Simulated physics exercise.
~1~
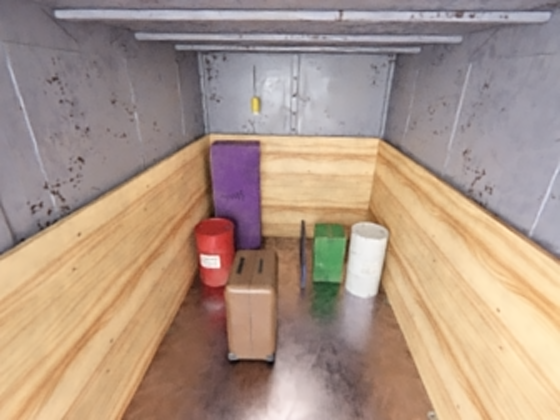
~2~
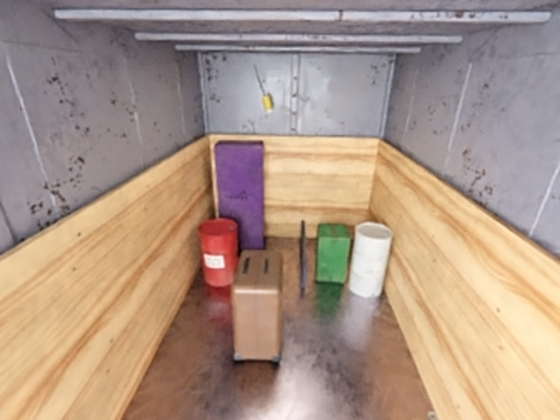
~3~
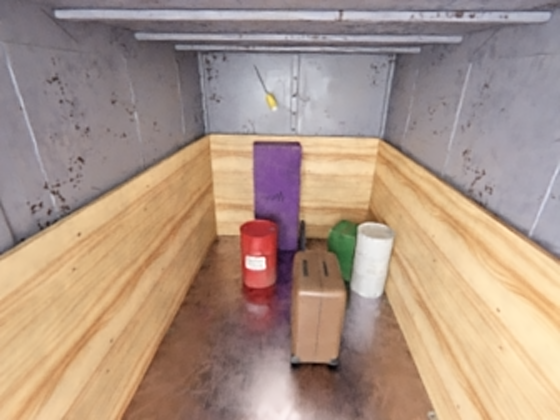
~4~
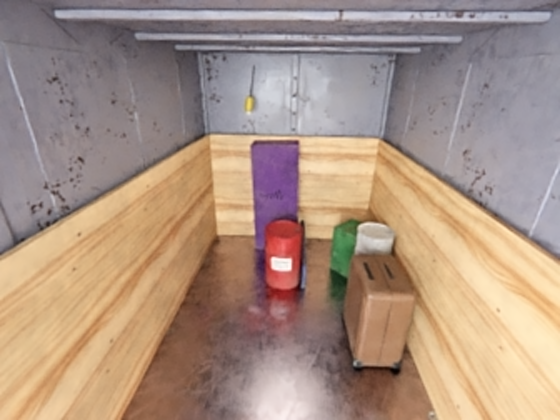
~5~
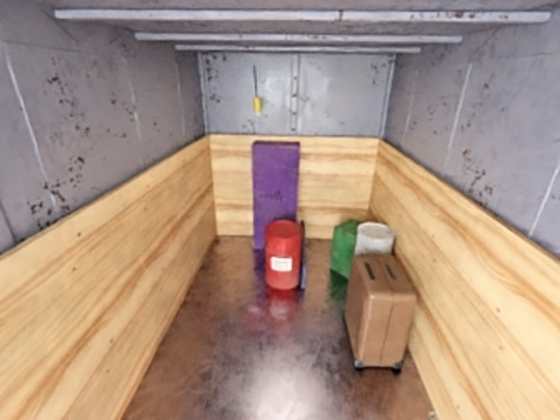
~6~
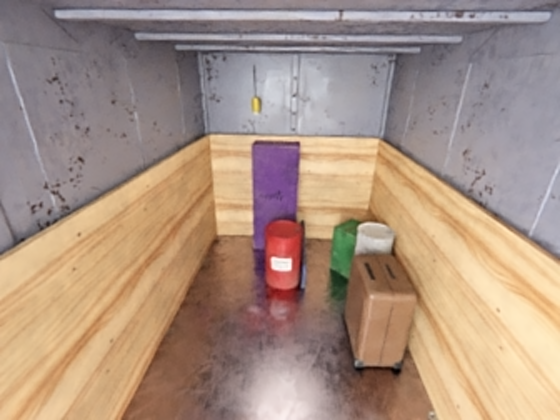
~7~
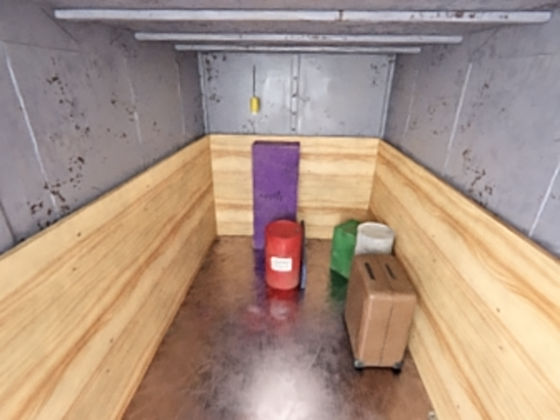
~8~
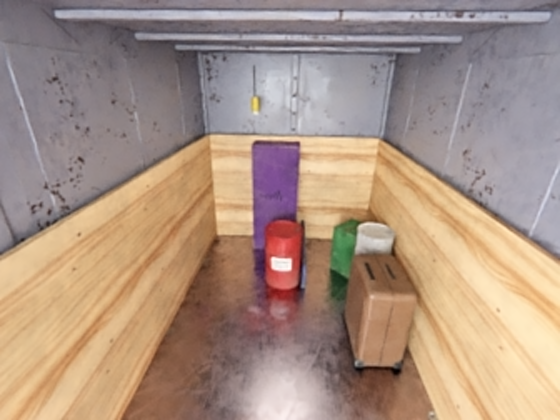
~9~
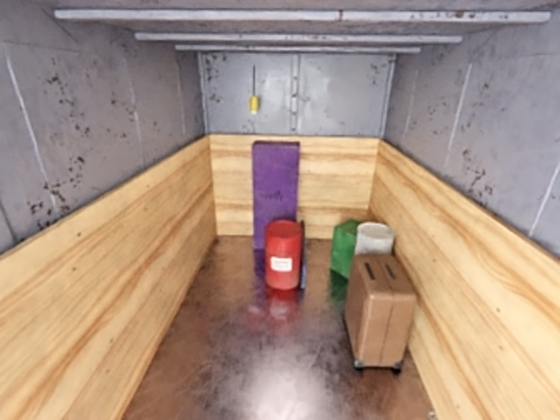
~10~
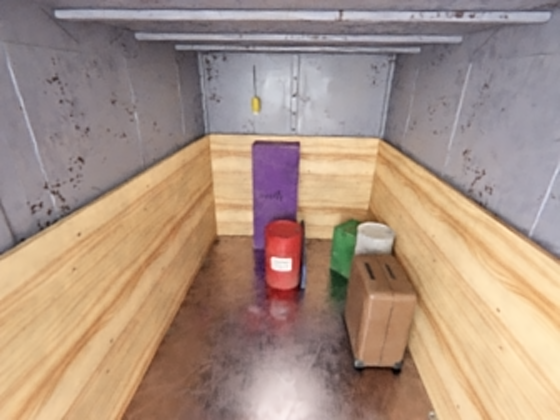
In the video, a brown case, red drum, purple box and green box slide to the right across a van's load bay as a hanging yellow lamp swings, and they end upright and still, with the case near the right wall by a white drum.
